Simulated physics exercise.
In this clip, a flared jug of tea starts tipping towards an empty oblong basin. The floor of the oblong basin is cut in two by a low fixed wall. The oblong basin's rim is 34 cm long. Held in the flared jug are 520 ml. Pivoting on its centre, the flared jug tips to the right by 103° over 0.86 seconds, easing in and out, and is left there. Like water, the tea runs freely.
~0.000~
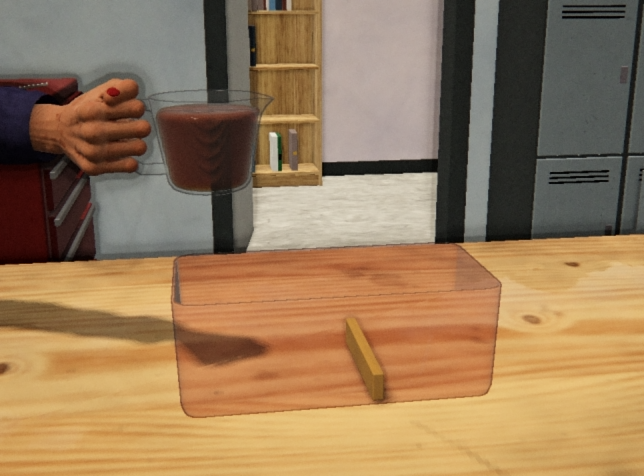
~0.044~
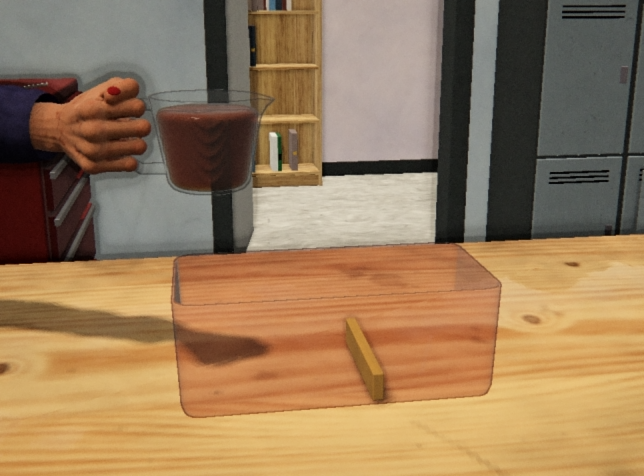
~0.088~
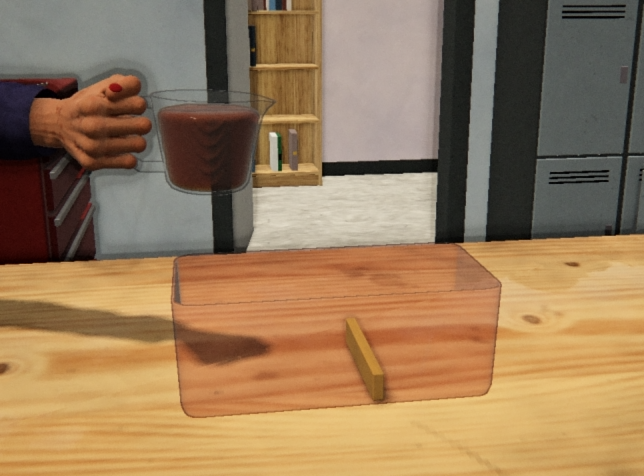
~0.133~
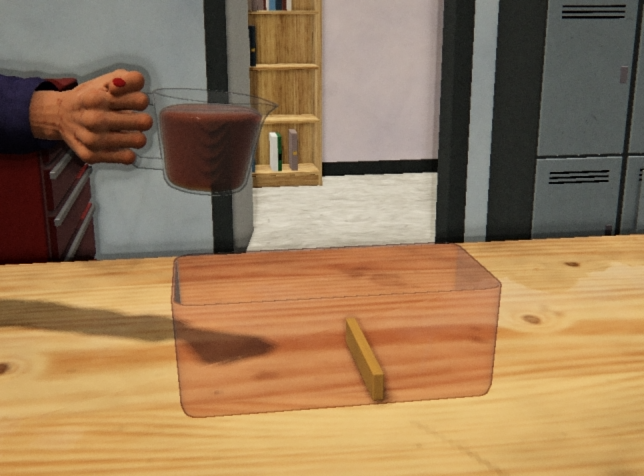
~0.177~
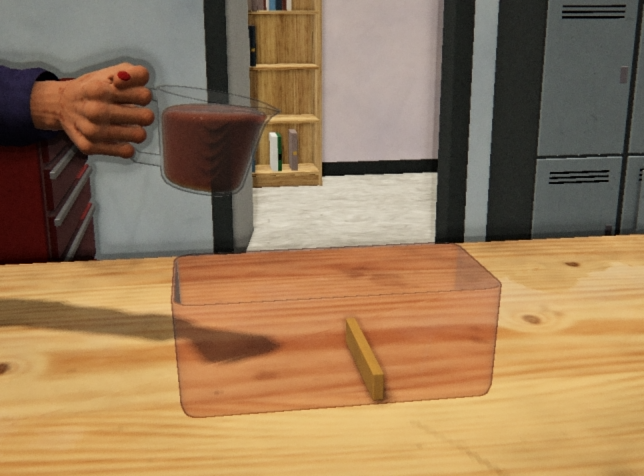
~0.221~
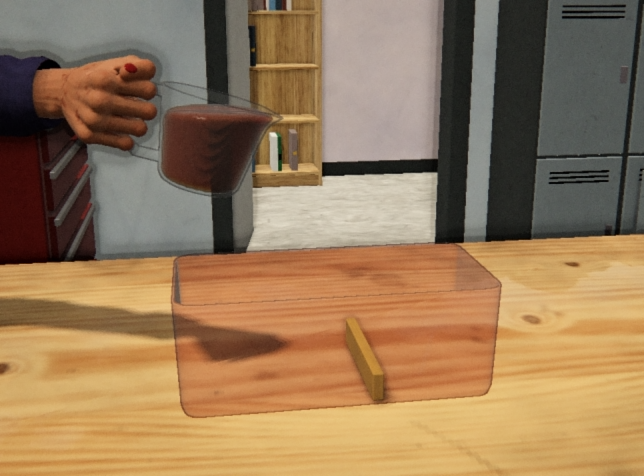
A hand slowly tilts a flared jug of brown liquid rightward above an oblong basin.
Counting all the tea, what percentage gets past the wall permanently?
The share past the wall is about 12 per cent.
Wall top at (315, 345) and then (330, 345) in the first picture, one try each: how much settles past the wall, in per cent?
Around 80 and 60 percent, in that order.
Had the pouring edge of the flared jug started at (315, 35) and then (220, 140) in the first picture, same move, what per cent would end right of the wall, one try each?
In order, 75 and 10 per cent.
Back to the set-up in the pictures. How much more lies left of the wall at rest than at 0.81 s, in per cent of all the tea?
Around 12 per cent.
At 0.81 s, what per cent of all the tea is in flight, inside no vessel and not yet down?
Around 14 per cent of the liquid is in flight.
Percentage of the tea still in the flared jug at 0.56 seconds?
At that time about 58 in a hundred parts are still held.
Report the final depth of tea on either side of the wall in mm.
Left part about 14 mm deep, right part about 2 mm deep.
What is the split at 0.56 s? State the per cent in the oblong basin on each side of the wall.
Left roughly 12, right roughly 0.
By 0.56 s the tilt is 76° and 58 per cent is still to pour, 13 is left of the wall and 0 right of it.
By 0.81 s the tilt is 102° and 8 per cent is still to pour, 73 is left of the wall and 5 right of it.
By 1.08 s the tilt is 103° and 0 per cent is still to pour, 86 is left of the wall and 10 right of it.
By 1.36 s the tilt is 103° and 0 per cent is still to pour, 86 is left of the wall and 12 right of it.
At rest 85 per cent lies left of the wall, 12 right of it and 3 outside.
